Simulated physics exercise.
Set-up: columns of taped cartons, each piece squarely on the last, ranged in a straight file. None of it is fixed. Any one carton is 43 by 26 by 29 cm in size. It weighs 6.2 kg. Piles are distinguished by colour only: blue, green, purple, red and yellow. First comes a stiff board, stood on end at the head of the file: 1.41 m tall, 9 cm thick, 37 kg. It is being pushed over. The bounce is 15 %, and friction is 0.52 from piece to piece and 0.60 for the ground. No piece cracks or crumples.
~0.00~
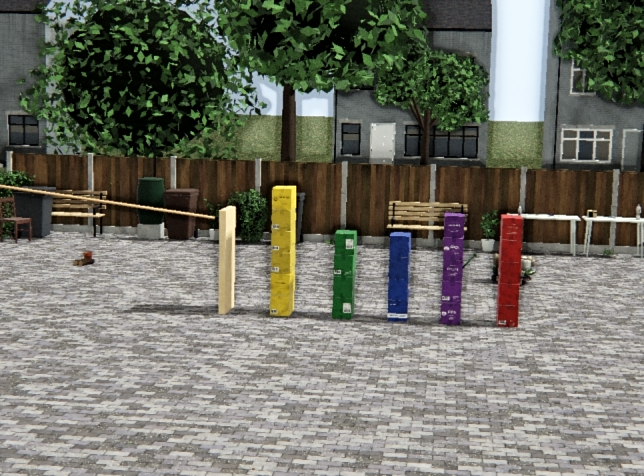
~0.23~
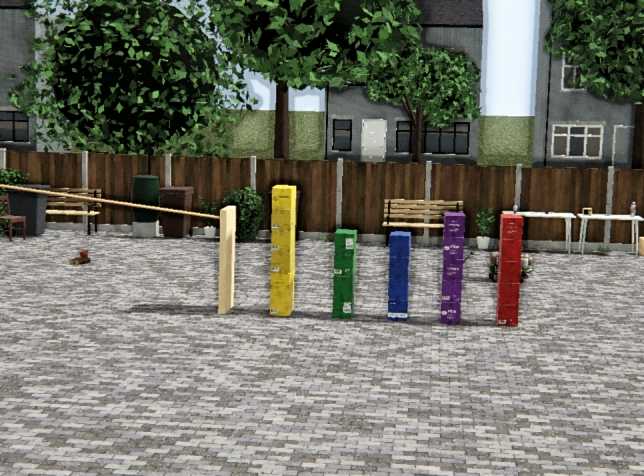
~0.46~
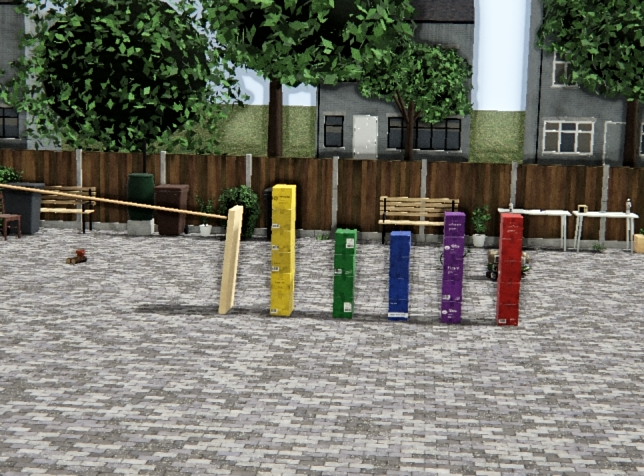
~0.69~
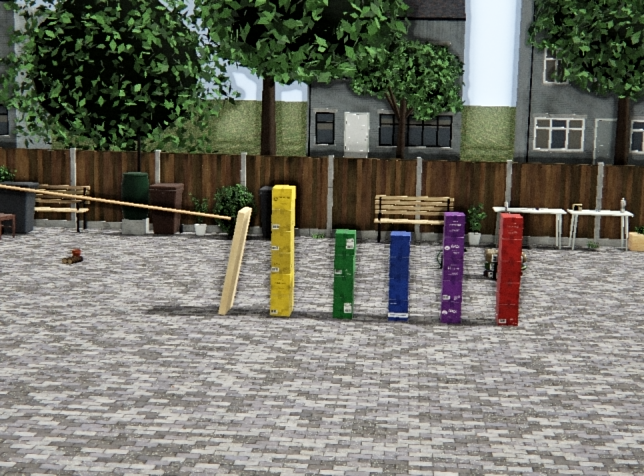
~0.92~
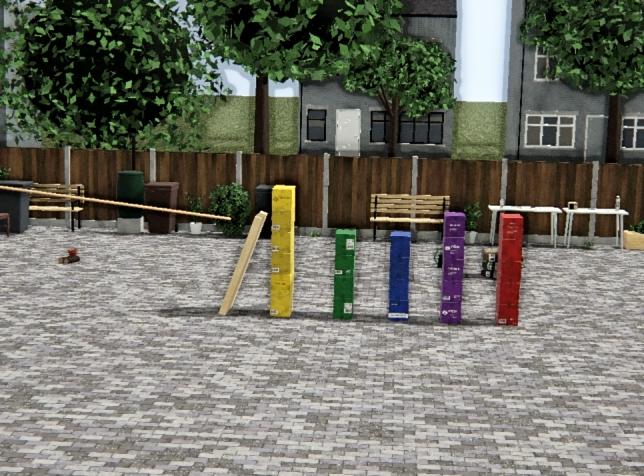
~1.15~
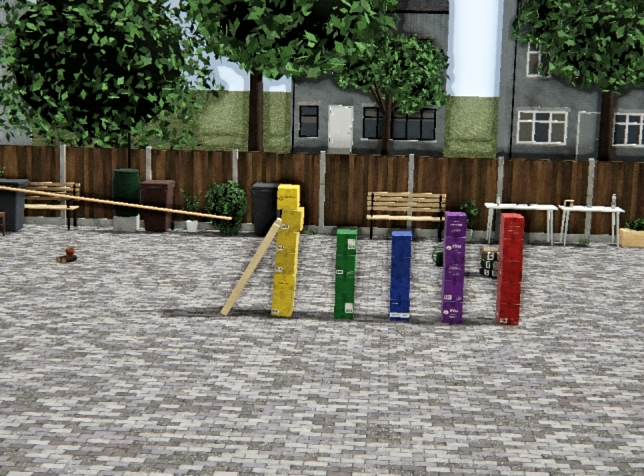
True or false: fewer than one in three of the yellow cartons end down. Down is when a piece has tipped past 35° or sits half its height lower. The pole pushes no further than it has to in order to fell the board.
False.
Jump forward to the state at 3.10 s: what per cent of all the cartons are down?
85 %.
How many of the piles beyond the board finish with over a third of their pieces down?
Total count: 5.
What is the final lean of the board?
Roughly 70 degrees off upright.
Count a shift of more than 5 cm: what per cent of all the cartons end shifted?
Fraction: 100 %.
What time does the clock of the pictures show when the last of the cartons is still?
Close to 5.0 seconds.
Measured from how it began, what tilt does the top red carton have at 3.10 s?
Roughly 50°.
After 2.02 s, board 71° from upright; 6 of the 6 yellow cartons down (6 of 24 in all colours); top yellow carton leaning 50°, 28 cm lower; top green carton leaning 17°.
After 3.10 s, board 71° from upright; 6 of the 6 yellow cartons down (20 of 24 in all colours); top yellow carton leaning 50°, 1.00 m lower; top purple carton leaning 56°, 38 cm lower.
At rest (5.4 s), board 71° from upright; 6 of the 6 yellow cartons down (24 of 24 in all colours); top yellow carton leaning 43°, 1.13 m lower; top blue carton on its side. That is 100 per cent. As the last picture would show them, middles, top yellow carton near (454, 286), top blue carton near (509, 289).
